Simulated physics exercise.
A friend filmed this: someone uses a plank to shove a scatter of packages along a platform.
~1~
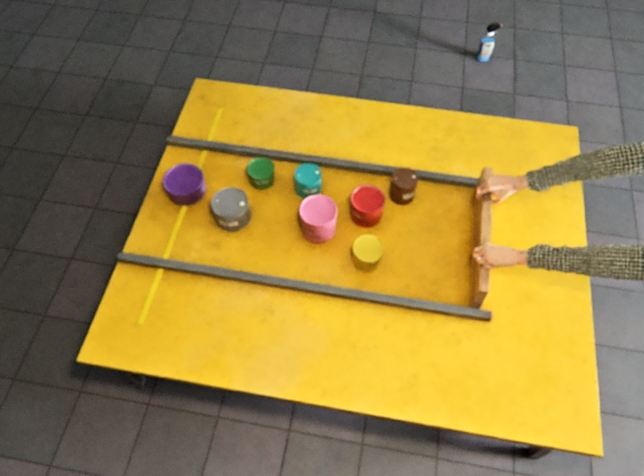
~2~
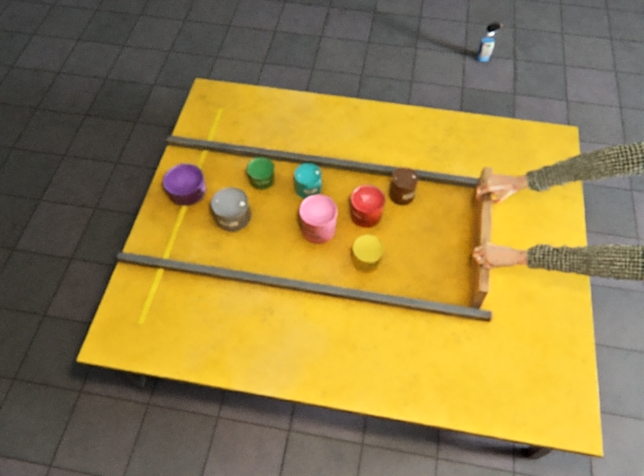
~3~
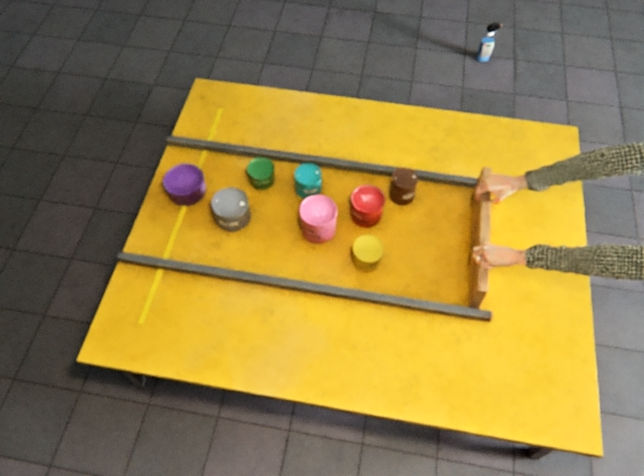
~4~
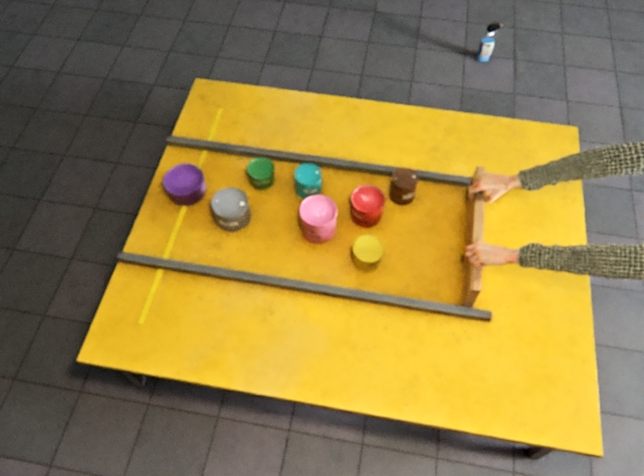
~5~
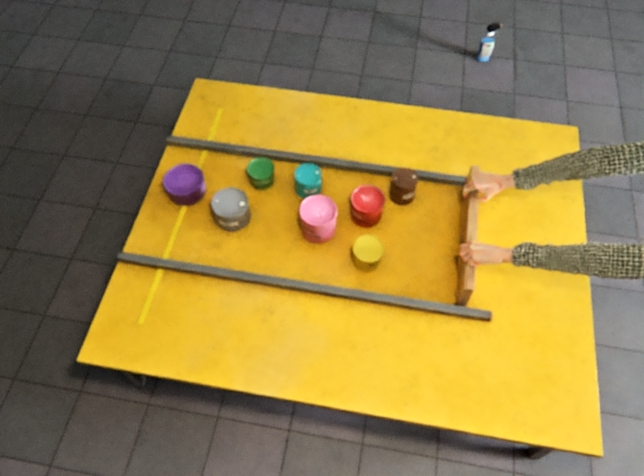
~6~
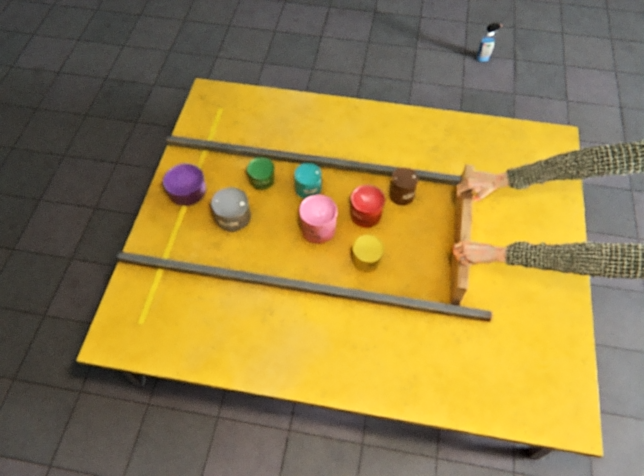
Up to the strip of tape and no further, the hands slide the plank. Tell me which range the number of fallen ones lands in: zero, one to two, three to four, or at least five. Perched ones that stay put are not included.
The range is three to four.
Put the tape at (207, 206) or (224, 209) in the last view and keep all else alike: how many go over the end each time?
1, then 0.
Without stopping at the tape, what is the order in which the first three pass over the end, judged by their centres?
Purple pail, green pail, grey canister.
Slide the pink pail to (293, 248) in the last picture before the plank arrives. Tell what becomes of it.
It is safe.
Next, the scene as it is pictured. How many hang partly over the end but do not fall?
1 is the number.
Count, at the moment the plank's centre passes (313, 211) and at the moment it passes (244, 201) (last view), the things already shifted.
6 by the first point, 8 by the second.
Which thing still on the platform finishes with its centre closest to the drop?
The turquoise canister is the one.
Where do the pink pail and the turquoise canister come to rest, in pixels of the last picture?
About (161, 202), and the other about (160, 159).
Early on, none off yet; purple pail at rest near (186, 185); grey canister at rest near (231, 209); green pail at rest near (261, 174).
Finally, the number that fall off is three or four; lost, green pail, grey canister and purple pail.
